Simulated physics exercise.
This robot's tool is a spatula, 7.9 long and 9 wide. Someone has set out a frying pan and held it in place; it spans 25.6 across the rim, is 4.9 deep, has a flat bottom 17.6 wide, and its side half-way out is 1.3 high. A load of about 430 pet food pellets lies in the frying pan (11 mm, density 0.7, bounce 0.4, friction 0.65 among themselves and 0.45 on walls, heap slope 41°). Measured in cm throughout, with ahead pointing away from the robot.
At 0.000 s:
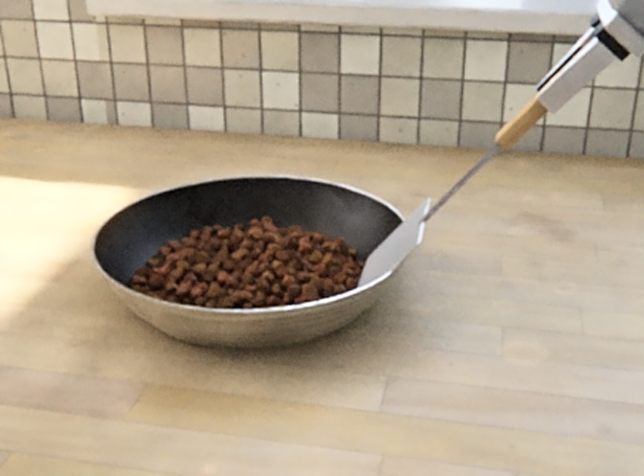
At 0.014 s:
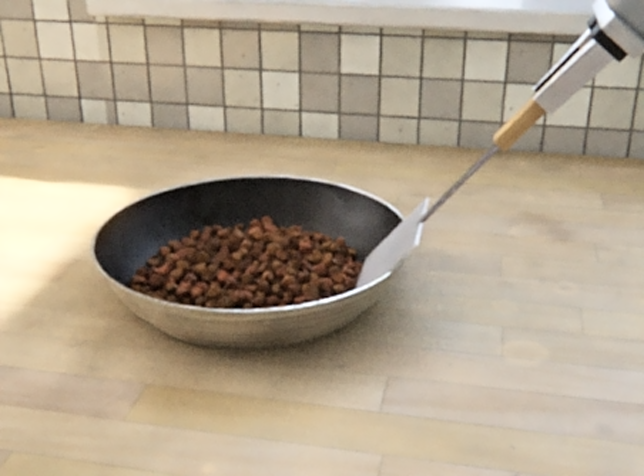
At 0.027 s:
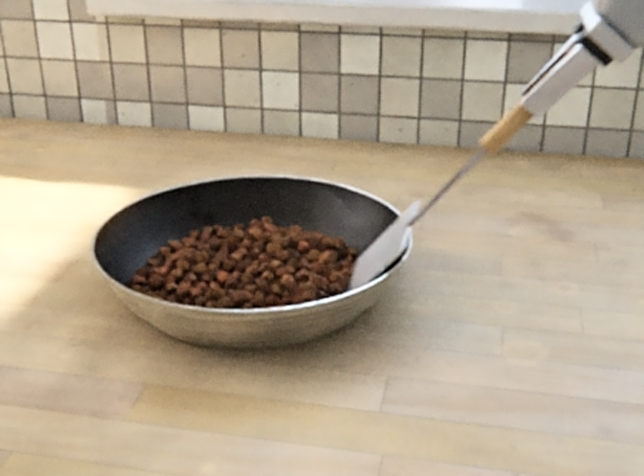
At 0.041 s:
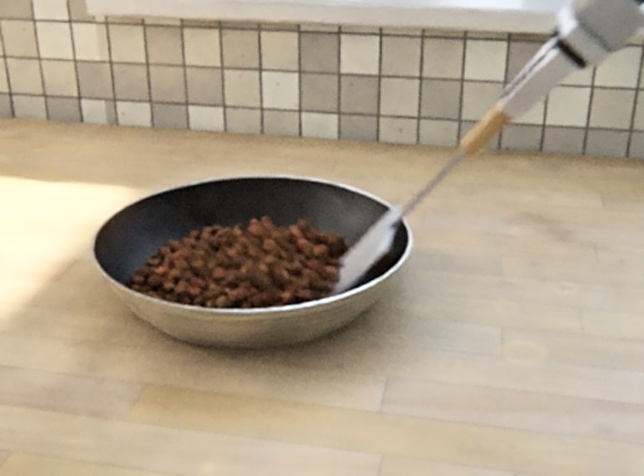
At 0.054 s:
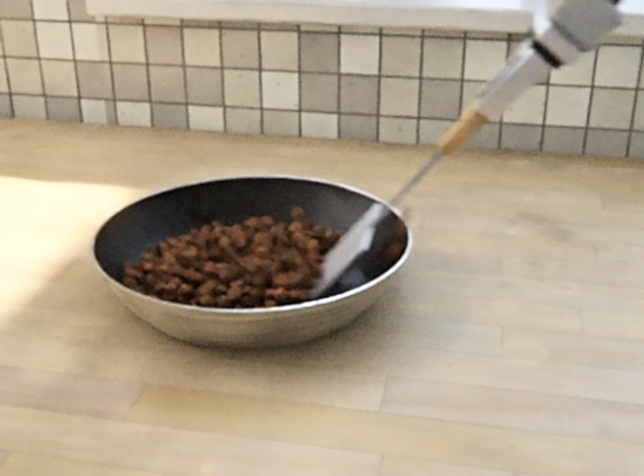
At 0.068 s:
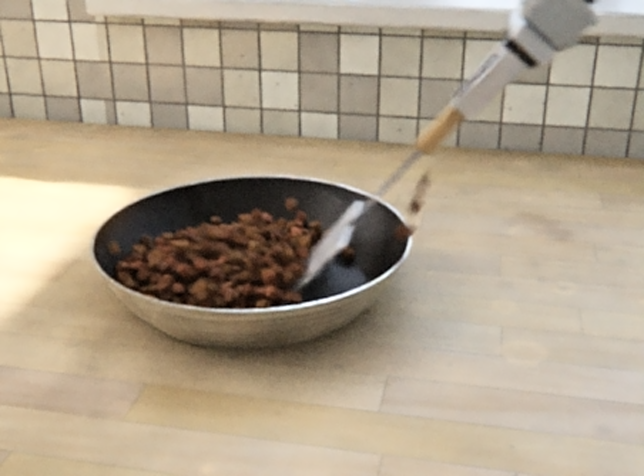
The clip shows a robot-held spatula resting at the right side of a frying pan of brown pellets on a wooden counter, then sweeping left through the heap, pushing pellets leftward and scattering a few near the right rim.
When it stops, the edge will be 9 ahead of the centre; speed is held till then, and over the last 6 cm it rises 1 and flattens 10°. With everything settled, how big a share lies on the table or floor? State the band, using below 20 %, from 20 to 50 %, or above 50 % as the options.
It falls from 20 to 50 %.
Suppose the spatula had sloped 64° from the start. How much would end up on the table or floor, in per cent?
It would then be close to 35 %.
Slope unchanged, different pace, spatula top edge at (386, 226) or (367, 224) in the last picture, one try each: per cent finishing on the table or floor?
Estimates: About 15 %, about 20 %.
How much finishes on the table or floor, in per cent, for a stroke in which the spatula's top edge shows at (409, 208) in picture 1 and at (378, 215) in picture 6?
Around 20 per cent finishes there.
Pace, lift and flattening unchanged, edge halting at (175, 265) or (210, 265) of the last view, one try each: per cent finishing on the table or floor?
Around 10 per cent for the first try and 5 per cent for the second.
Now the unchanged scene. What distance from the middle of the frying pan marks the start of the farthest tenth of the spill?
I'd put it at about 30 centimetres.
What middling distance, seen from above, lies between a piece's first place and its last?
I'd estimate close to 8 centimetres.
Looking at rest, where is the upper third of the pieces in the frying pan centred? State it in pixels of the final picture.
Somewhere near (153, 243) in the last picture.
After 0.10 s, sloping 51°, highest piece 17 above the table; 426 in the frying pan, 4 on the blade or in flight.
After 0.13 s, sloping 48°, highest piece 24 above the table; 425 in the frying pan, 5 on the blade or in flight.
After 0.35 s, sloping 41°, highest piece 39 above the table; 292 in the frying pan, 79 on the table or floor, 59 on the blade or in flight.
After 1.40 s, sloping 41°, highest piece 5 above the table; 290 in the frying pan, 140 on the table or floor.
In the end, 290 in the frying pan, 140 on the table or floor. That is 33 % on the table or floor.
